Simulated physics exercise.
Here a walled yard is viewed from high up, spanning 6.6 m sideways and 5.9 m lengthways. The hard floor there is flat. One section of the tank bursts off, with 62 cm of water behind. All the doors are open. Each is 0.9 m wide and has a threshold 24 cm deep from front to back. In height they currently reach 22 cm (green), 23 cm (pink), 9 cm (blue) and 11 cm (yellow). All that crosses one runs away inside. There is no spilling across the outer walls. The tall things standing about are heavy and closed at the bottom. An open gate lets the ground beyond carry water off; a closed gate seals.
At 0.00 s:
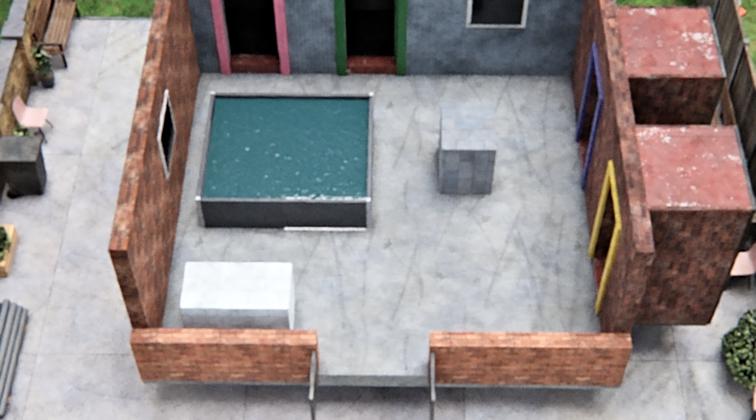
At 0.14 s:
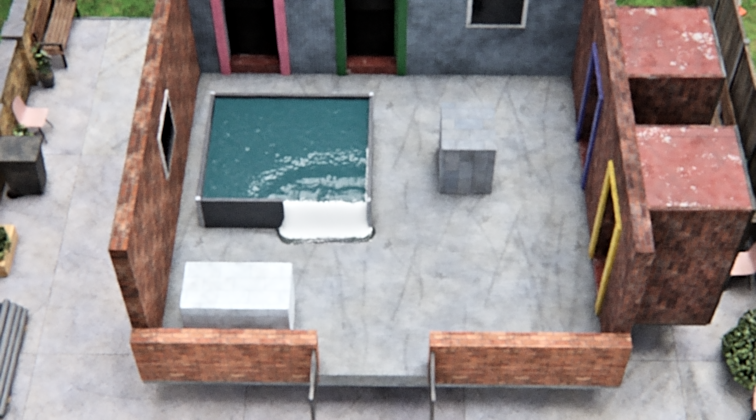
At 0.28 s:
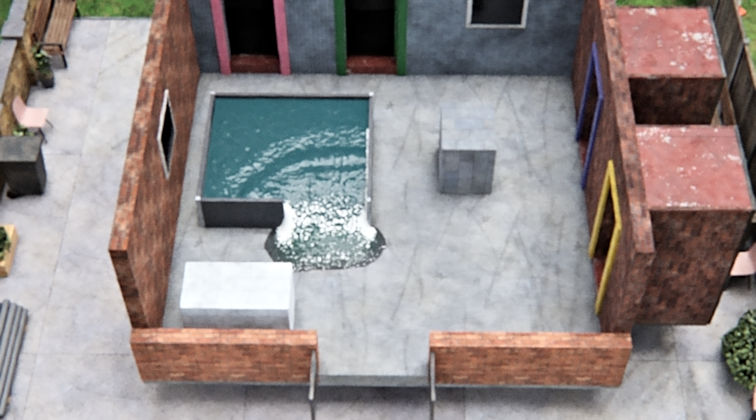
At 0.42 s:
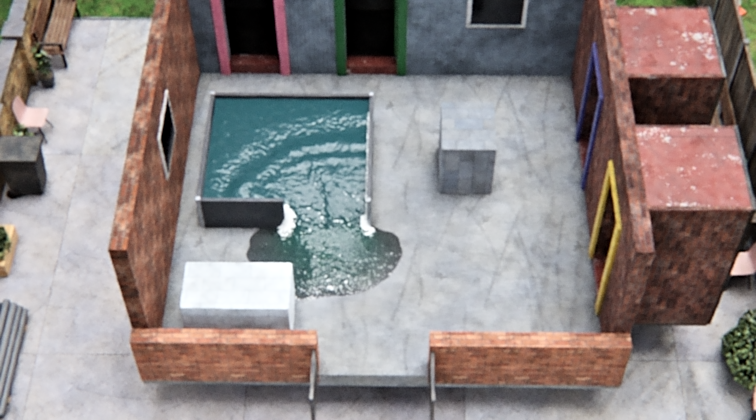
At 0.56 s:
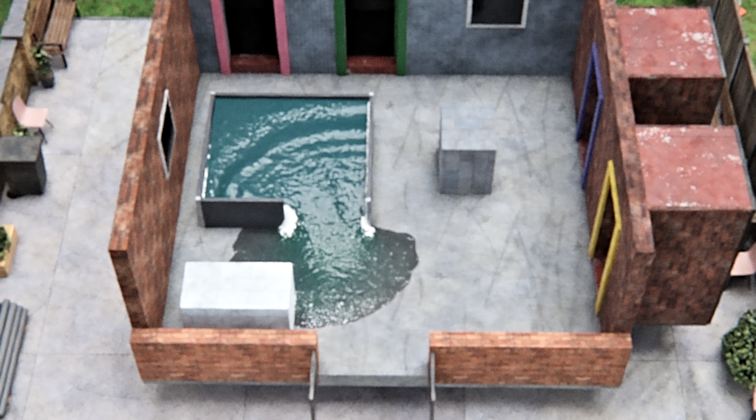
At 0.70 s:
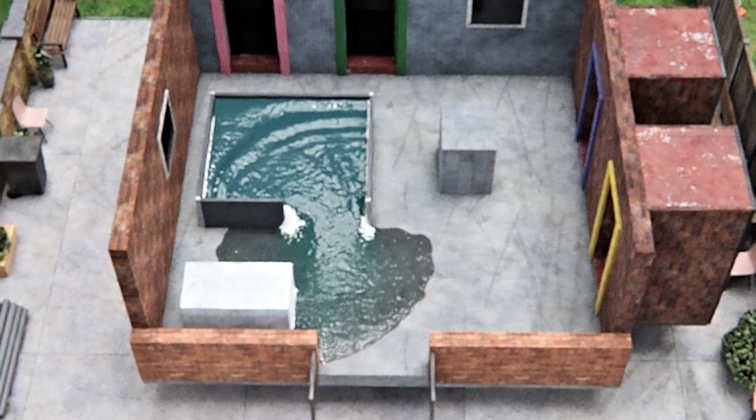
Walled brick yard seen from above, with water bursting from the front of a dark tank and spreading across the grey floor.
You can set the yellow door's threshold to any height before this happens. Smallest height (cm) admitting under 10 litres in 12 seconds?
Roughly 6.5 cm.
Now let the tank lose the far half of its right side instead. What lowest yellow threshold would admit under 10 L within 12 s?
Close to 10.5 cm at the least.
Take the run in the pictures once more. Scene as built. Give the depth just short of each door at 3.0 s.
Centimetres: Green = 0, pink = 0, blue = 0, yellow = 4.
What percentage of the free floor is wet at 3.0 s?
Approximately 40 % of it.
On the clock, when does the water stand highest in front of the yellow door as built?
I'd guess close to 3.8 seconds.
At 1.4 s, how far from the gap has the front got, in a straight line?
3.2 m.
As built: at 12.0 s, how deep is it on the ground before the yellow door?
Some 5.0 cm.
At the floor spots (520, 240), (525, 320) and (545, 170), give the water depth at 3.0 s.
Roughly 0, 4 and 0 cm, in turn.
After 1.4 s water covers 25 % of the floor, deepest (37 cm) near (346, 233); it has not reached the yellow door.
After 3.0 s water covers 40 % of the floor, deepest (30 cm) near (159, 358); 4 cm at the yellow door, 0 litres in over its 11 cm threshold.
After 12.0 s water covers 95 % of the floor, deepest (8 cm) near (548, 103); 5 cm at the yellow door, 0 litres in over its 11 cm threshold.
At the yellow door as built, the water arrived by 3.0 s and peaked near 9 cm at 3.8 s.
Run again over the same 12 s with other heights there, 21 litres in over 5 cm, 3 litres over 8 cm. The limit of 10 litres is kept from about 6.5 cm up.
